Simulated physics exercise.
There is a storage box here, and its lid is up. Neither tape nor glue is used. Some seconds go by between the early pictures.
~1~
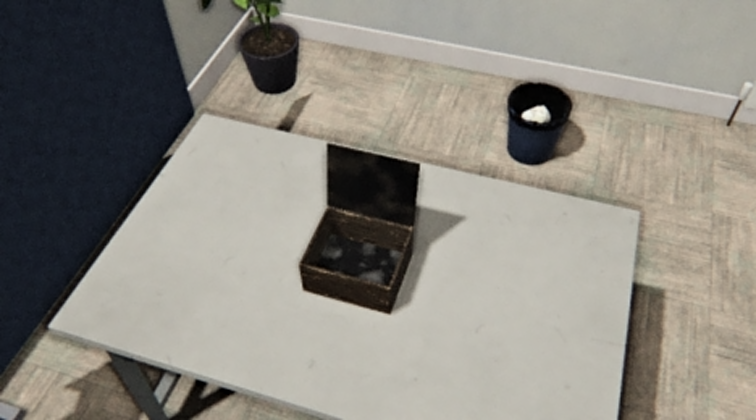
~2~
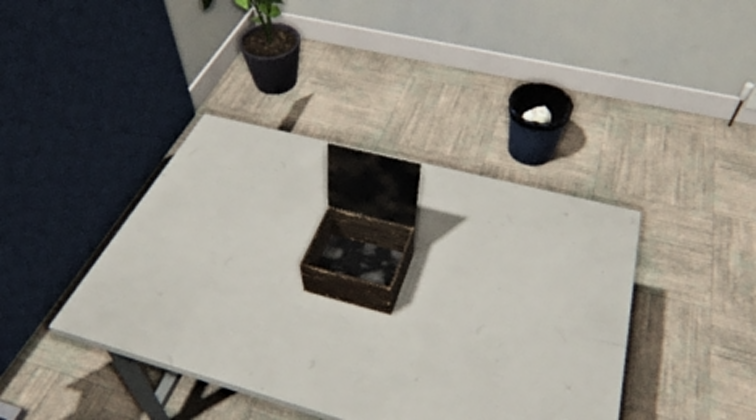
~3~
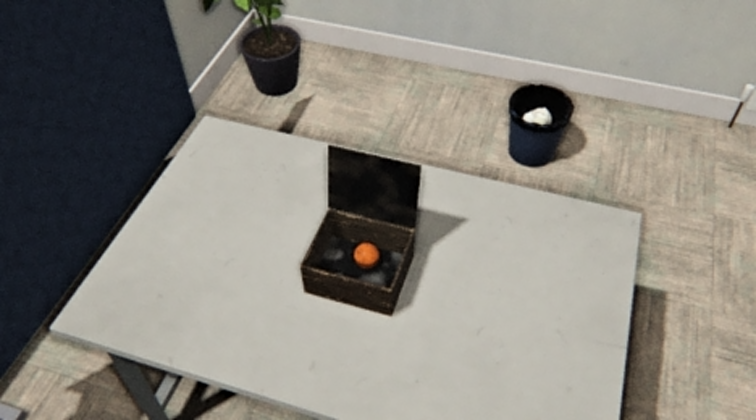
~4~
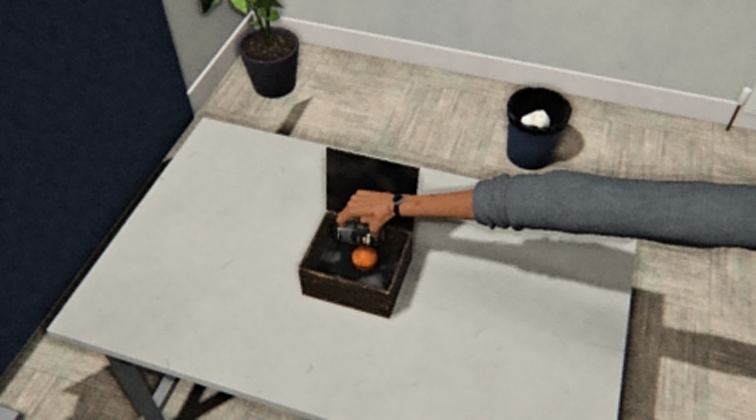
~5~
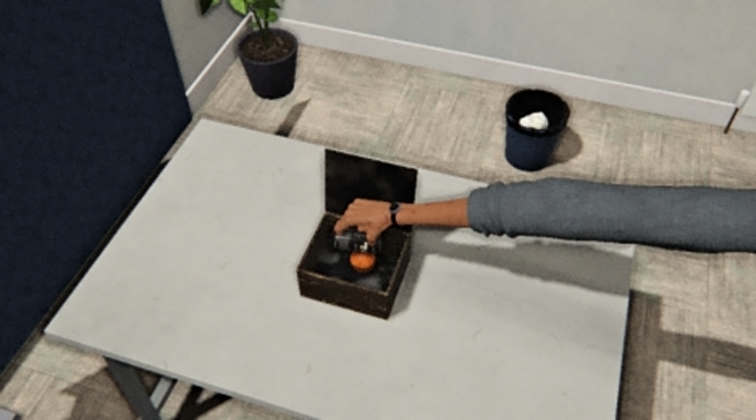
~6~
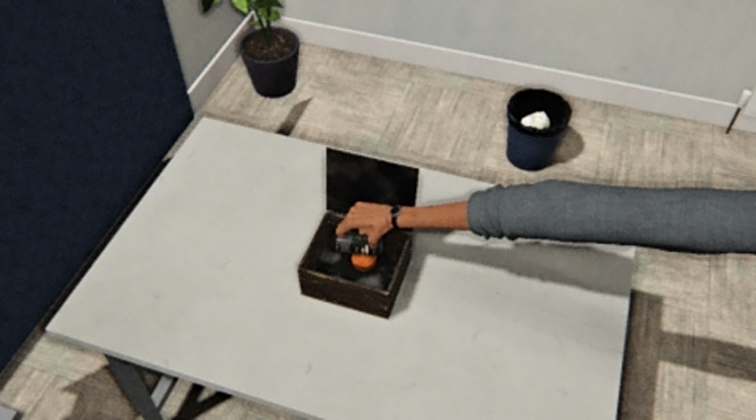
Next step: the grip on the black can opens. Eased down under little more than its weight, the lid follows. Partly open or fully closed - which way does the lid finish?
Partly open.
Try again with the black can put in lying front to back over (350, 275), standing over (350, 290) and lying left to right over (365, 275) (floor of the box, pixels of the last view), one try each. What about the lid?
Attempt one, it settles down; attempt two, it is left gaping; attempt three, it settles down.
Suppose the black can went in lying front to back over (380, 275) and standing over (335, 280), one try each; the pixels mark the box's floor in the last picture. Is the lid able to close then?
The first time it seals the box, the second time it cannot come down.
Then, 0.50 s past the last view, black can displaced about its own width near (332, 246); orange ball displaced a little.
Then, 1.10 s past the last view, lid starting down; black can displaced about its own width near (336, 247); orange ball displaced a little.
Then, 1.60 s past the last view, lid 59° above the rim; black can displaced about its own width near (336, 248); orange ball displaced about its own width.
Then, 2.00 s past the last view, lid 30° above the rim; black can displaced about its own width near (336, 248); orange ball displaced about its own width.
Finally, lid 18° above the rim; moved from the start, orange ball and black can. Final places as the last picture's camera would see them, black can near (336, 248).
